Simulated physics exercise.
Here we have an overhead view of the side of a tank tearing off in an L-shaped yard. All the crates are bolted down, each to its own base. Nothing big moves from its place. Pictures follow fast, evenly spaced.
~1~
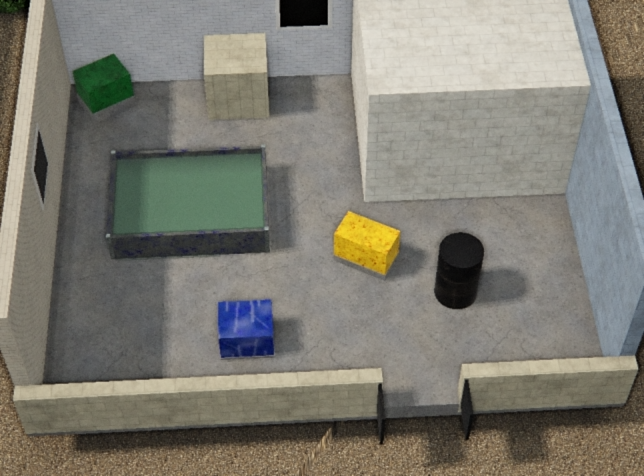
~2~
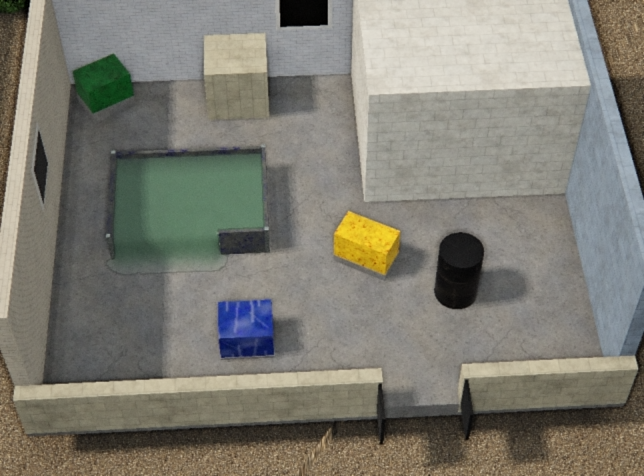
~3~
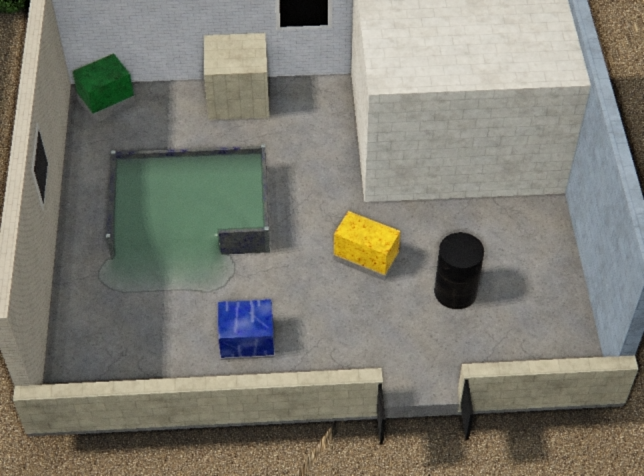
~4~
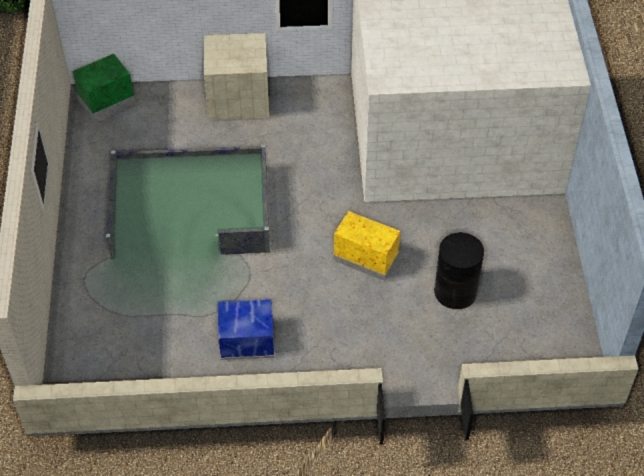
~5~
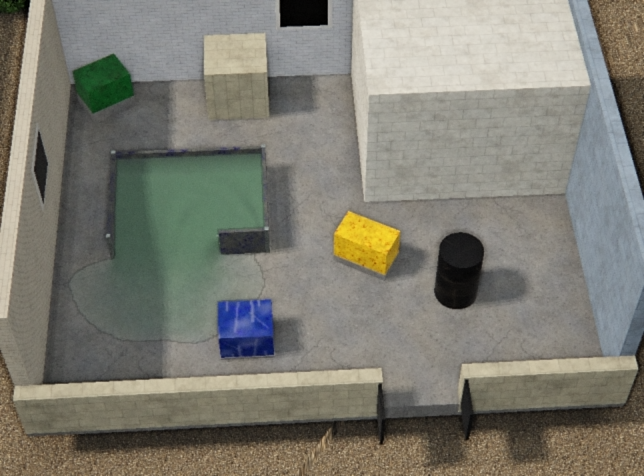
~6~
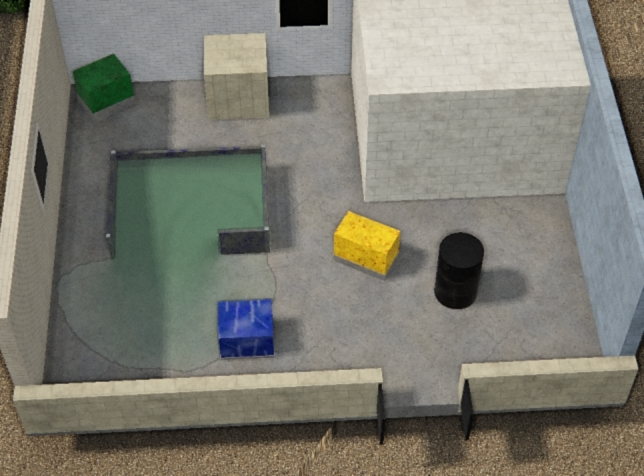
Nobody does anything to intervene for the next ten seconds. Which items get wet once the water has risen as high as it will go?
The blue crate ends up wet, the green crate remains dry, the yellow crate remains dry.
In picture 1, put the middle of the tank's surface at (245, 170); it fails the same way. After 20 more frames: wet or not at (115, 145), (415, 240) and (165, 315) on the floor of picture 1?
In that order: No water, no water, flooded.
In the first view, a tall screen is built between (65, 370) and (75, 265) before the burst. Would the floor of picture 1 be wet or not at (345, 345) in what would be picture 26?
My call: Soaked.
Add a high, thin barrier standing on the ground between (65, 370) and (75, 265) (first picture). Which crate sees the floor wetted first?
My answer: The one in blue.
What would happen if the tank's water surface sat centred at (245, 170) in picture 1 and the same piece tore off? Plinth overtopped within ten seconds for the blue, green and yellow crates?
Looking at each in turn, the blue crate gets flooded, the green crate is left untouched and the yellow crate is left untouched.
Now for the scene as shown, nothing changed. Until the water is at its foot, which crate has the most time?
Pick: The green one.
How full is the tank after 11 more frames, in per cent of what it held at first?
Close to 46 %.
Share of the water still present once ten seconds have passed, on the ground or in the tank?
My reading is around 98 percent.
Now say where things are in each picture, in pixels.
In the first picture, still water in the tank at (189, 193).
In the second picture, water pours out at (167, 247) and has run to (223, 262).
In the third picture, the front is at (105, 276), out from the gap at (167, 249).
In the fourth picture, the front is at a hidden place, out from the gap at (167, 249).
In the fifth picture, water pours out at (167, 249) and has run to (204, 336).
In the sixth picture, water pours out at (167, 249) and has run to (189, 366).
A moment on, water covers 20 % of the floor; the blue crate water round its plinth, the green crate not reached, the yellow crate not reached.
Next, water covers 25 % of the floor; the blue crate water round its plinth, the green crate not reached, the yellow crate not reached.
Then, water covers 35 % of the floor; the blue crate water round its plinth, the green crate not reached, the yellow crate water round its plinth.
Later, water covers 65 % of the floor; the blue crate water round its plinth, the green crate water round its plinth, the yellow crate water round its plinth.
In the end, water covers 90 % of the floor; the blue crate was topped, the green crate stayed above the water, the yellow crate stayed above the water.
